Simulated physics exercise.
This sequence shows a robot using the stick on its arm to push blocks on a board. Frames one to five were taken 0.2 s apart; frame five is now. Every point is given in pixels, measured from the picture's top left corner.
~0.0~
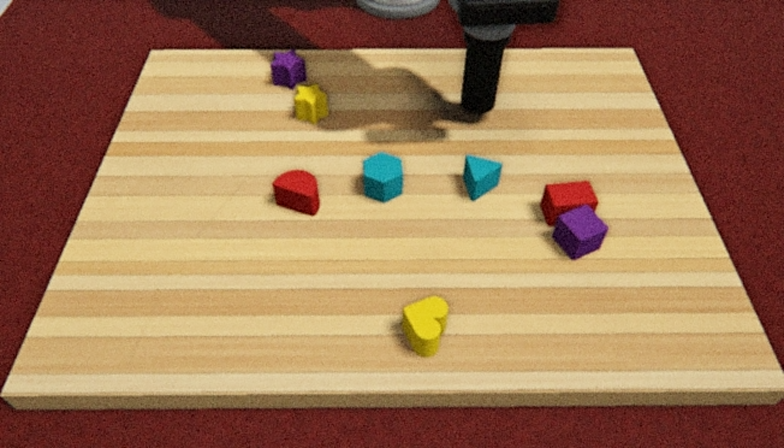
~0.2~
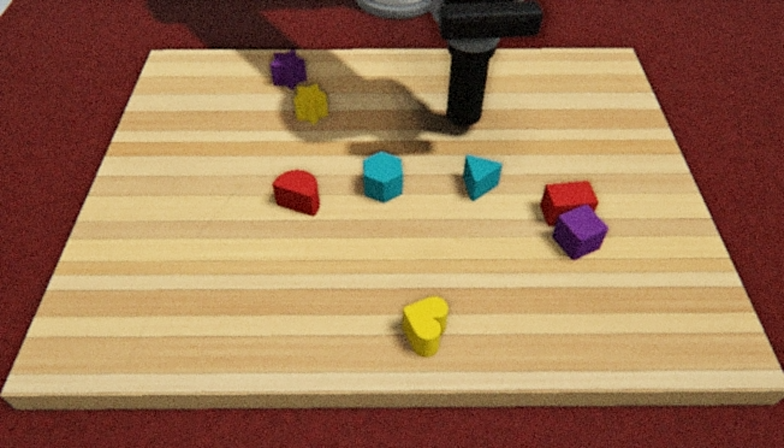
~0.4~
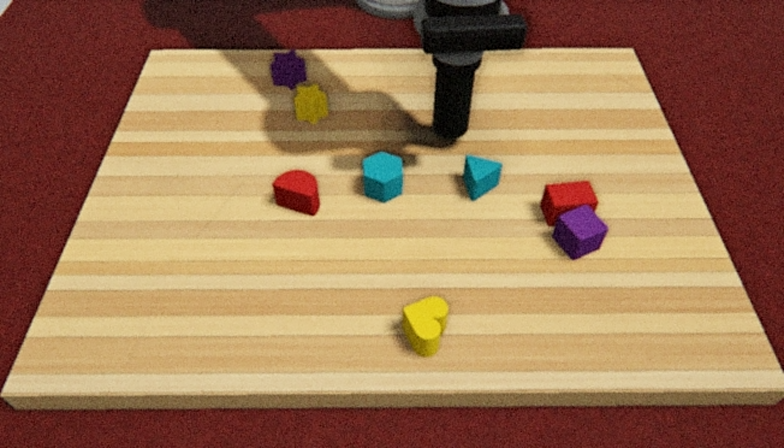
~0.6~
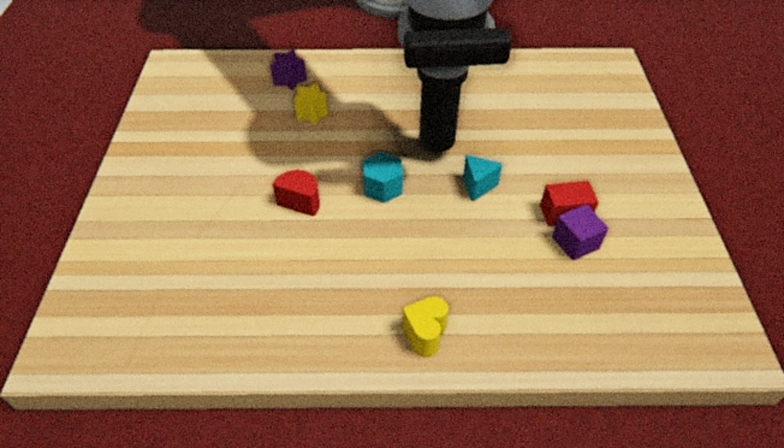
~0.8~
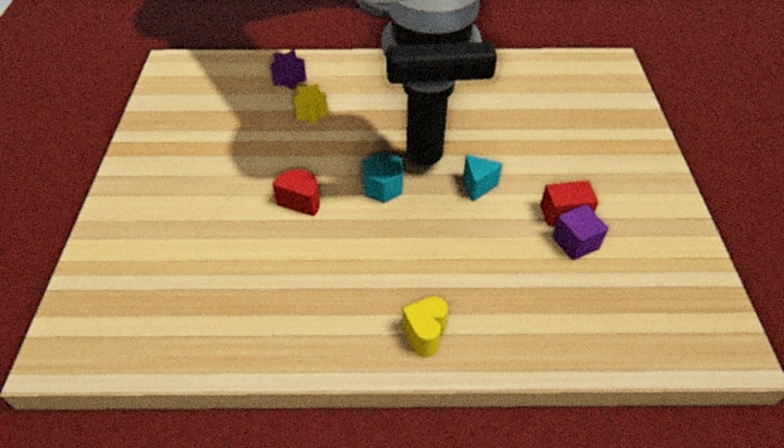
On a striped wooden board scattered with red, purple, yellow and turquoise blocks, a robot arm's black stick moves steadily down and to the left, into the space between the turquoise hexagon and triangle, while the blocks stay still.
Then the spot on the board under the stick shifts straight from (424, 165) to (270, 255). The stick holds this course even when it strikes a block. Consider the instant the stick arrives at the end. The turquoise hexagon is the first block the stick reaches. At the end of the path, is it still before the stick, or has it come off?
It will keep going ahead of the stick.
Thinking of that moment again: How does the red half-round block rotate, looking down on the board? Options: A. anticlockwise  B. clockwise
That would be B.
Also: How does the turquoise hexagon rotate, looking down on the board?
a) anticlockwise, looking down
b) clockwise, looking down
Letter b.
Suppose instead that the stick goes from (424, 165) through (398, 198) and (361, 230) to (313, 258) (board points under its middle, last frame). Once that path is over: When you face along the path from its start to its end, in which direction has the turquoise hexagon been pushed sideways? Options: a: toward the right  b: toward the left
a (toward the right)
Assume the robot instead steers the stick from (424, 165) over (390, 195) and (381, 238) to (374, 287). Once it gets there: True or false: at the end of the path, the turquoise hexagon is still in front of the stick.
False
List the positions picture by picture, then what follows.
In the first frame, stick's lower end (478, 103); red half-round block (297, 181); turquoise hexagon (383, 166); turquoise triangle (482, 165).
In the second frame, stick (464, 115); blocks still.
In the third frame, stick (450, 127); blocks still.
In the fourth frame, stick (437, 140); blocks still.
In the fifth frame, stick (425, 153); red half-round block (297, 181); turquoise hexagon (383, 166); turquoise triangle (482, 165).
What follows on the original path. One third of the way, stick (375, 181); turquoise hexagon (337, 188).
Two thirds of the way, stick (323, 211); red half-round block (279, 183), turned 55° clockwise; turquoise hexagon (283, 219), turned 40° clockwise.
At the end, stick (267, 243); red half-round block (279, 183), turned 55° clockwise; turquoise hexagon (222, 252), turned 40° clockwise; turquoise triangle still.
